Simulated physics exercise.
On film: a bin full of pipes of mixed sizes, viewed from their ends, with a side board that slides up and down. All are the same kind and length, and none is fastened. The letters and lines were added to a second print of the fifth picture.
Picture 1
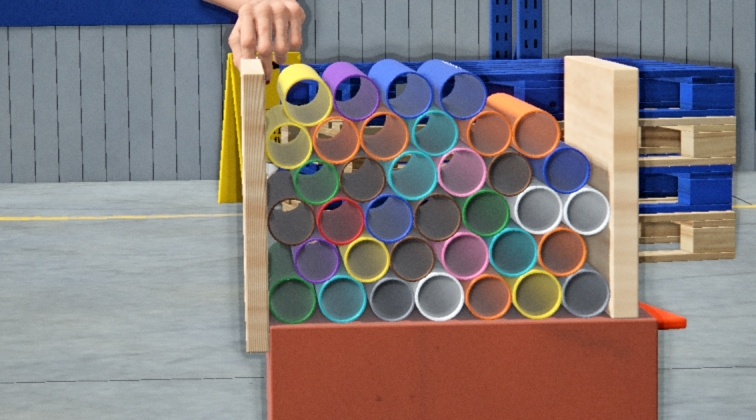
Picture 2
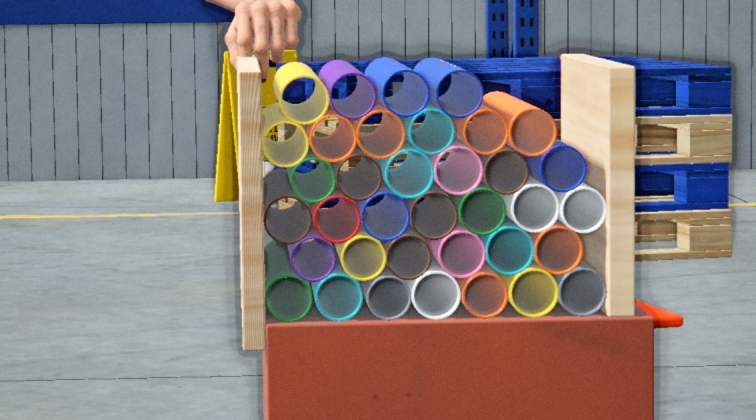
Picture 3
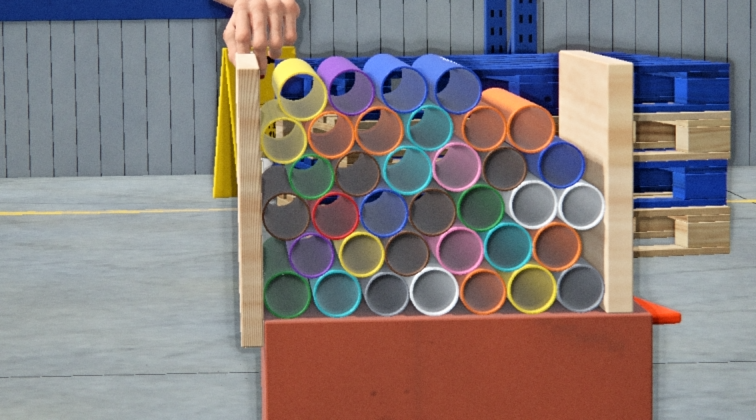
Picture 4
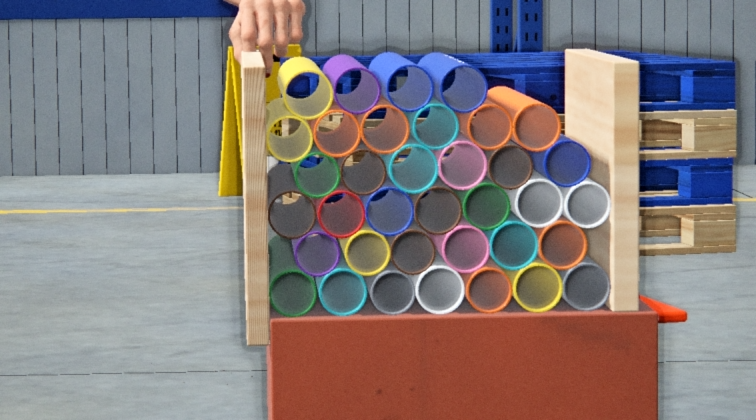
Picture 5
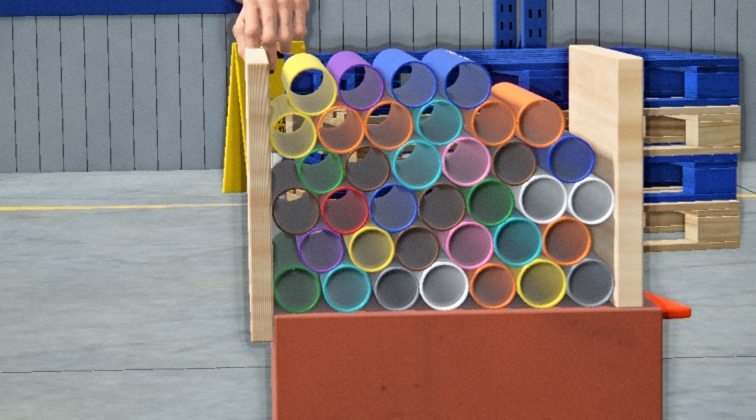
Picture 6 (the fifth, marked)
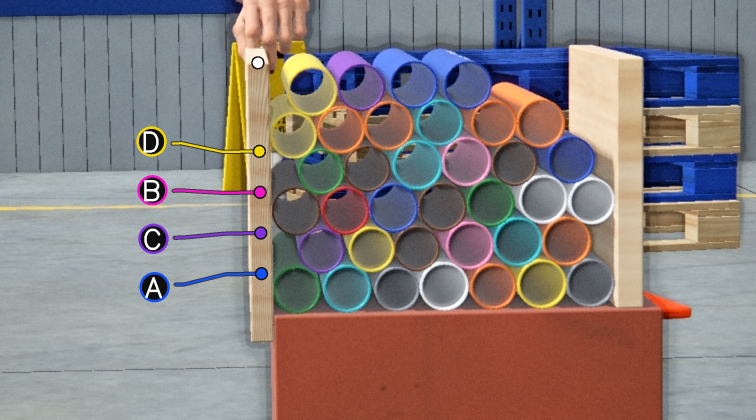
Nothing in the stack of colourful pipes shifted as a hand rested on top of the left wooden board; the whole view only drifted slightly left, then back to the right and a little upward.
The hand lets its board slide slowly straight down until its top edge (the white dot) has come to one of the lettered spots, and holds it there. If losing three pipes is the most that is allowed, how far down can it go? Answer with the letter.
C is the limit.
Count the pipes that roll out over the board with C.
It comes to two.
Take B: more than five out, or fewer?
Fewer than five.
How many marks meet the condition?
Three of them.
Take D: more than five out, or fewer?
Fewer than five.
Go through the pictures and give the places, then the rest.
The first frame shows a blue pipe (567, 171); an orange pipe (537, 134); a purple pipe (356, 97).
The second frame shows a purple pipe (353, 96); side board (250, 191).
The third frame shows a green pipe (287, 294); a yellow pipe (532, 290).
The fourth frame shows a pink pipe (466, 250); a blue pipe (390, 212).
The fifth frame shows a brown pipe (442, 207); a blue pipe (572, 160); an orange pipe (541, 123).
On the copy, A at (262, 274); B at (260, 192); C at (261, 233); D at (259, 151); the white dot at (258, 63).
On C. First, top of the board (271, 140).
Then, top of the board (272, 229).
Finally, top of the board (272, 232), two out over the board.
By contrast, A more than three out over the board; B none out over the board; D none out over the board.
